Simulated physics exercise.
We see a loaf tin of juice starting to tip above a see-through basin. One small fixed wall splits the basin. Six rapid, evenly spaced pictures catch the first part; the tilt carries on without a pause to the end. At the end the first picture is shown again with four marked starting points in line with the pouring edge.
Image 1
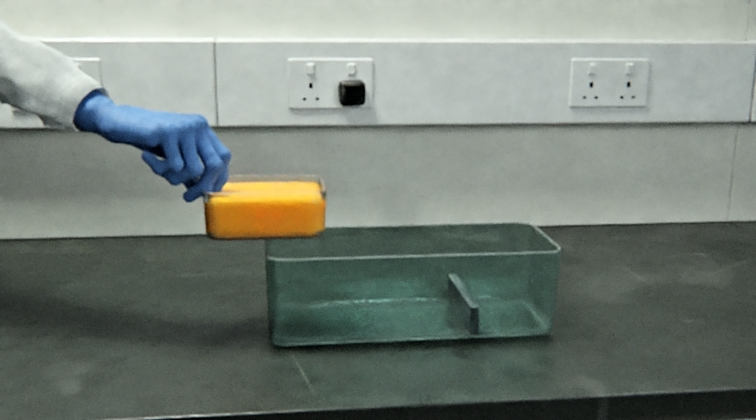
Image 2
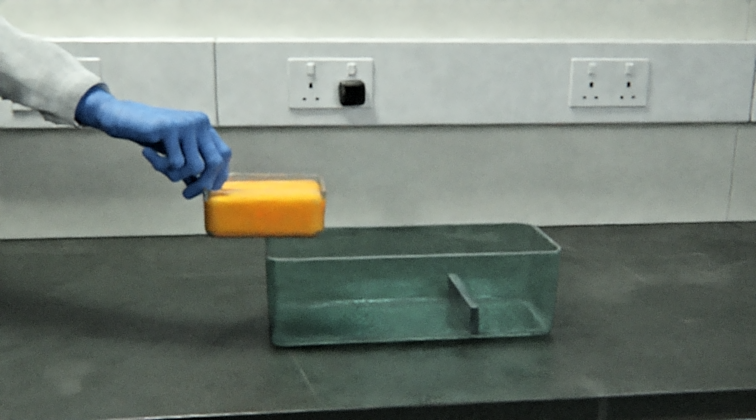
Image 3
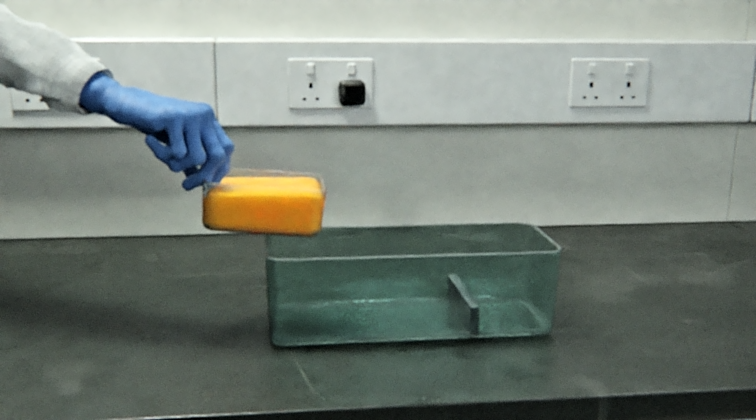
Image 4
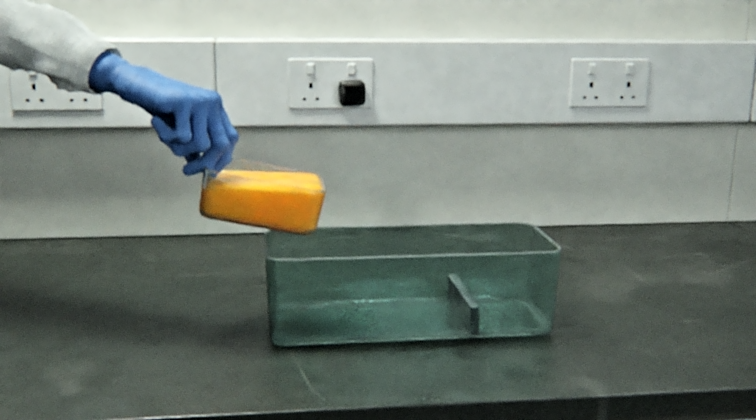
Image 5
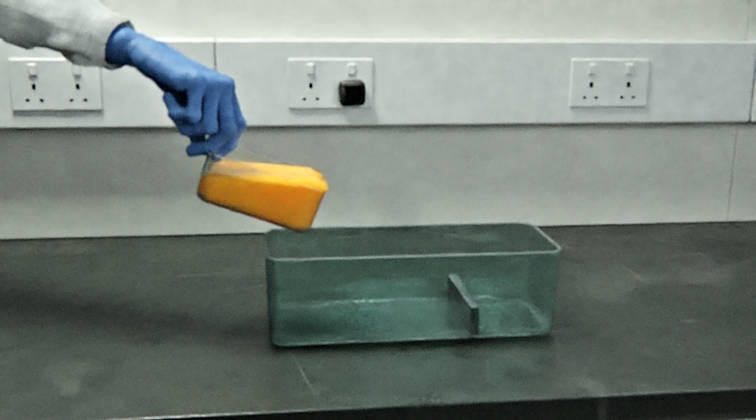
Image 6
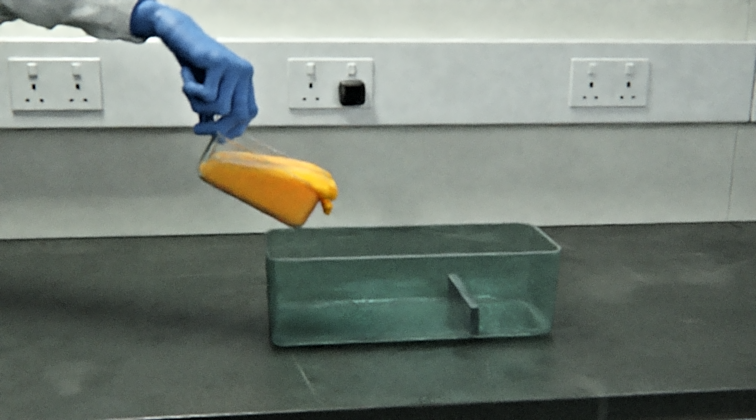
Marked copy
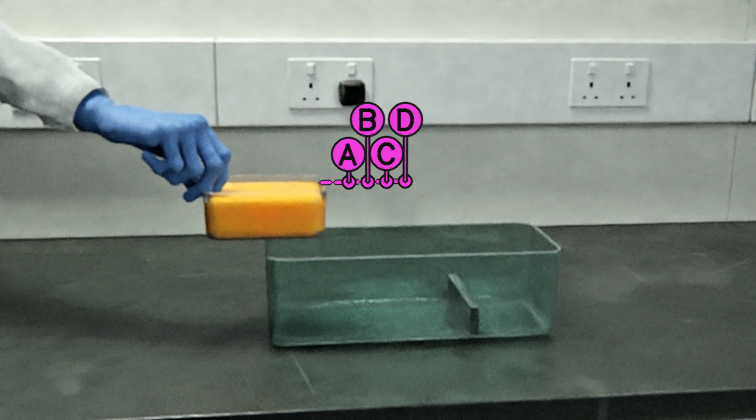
A blue-gloved hand held a clear tub of orange juice above a see-through basin on a dark bench, then slowly tilted it to the right until juice bulged over the lip.
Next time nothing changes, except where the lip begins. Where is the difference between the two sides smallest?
The answer is place C.
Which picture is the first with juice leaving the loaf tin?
Picture 5.
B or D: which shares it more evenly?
That would be D.
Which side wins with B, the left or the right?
The left one.
On the marked copy, A at (349, 182); B at (367, 181); C at (386, 181); D at (405, 181).
Choosing A, about 82 % ends left of the wall and 13 % right of it; 5 % is lost outside.
Choosing B, about 77 % ends left of the wall and 19 % right of it; 3 % is lost outside.
Choosing C, about 49 % ends left of the wall and 47 % right of it; 3 % is lost outside.
Choosing D, about 36 % ends left of the wall and 60 % right of it; 4 % is lost outside.
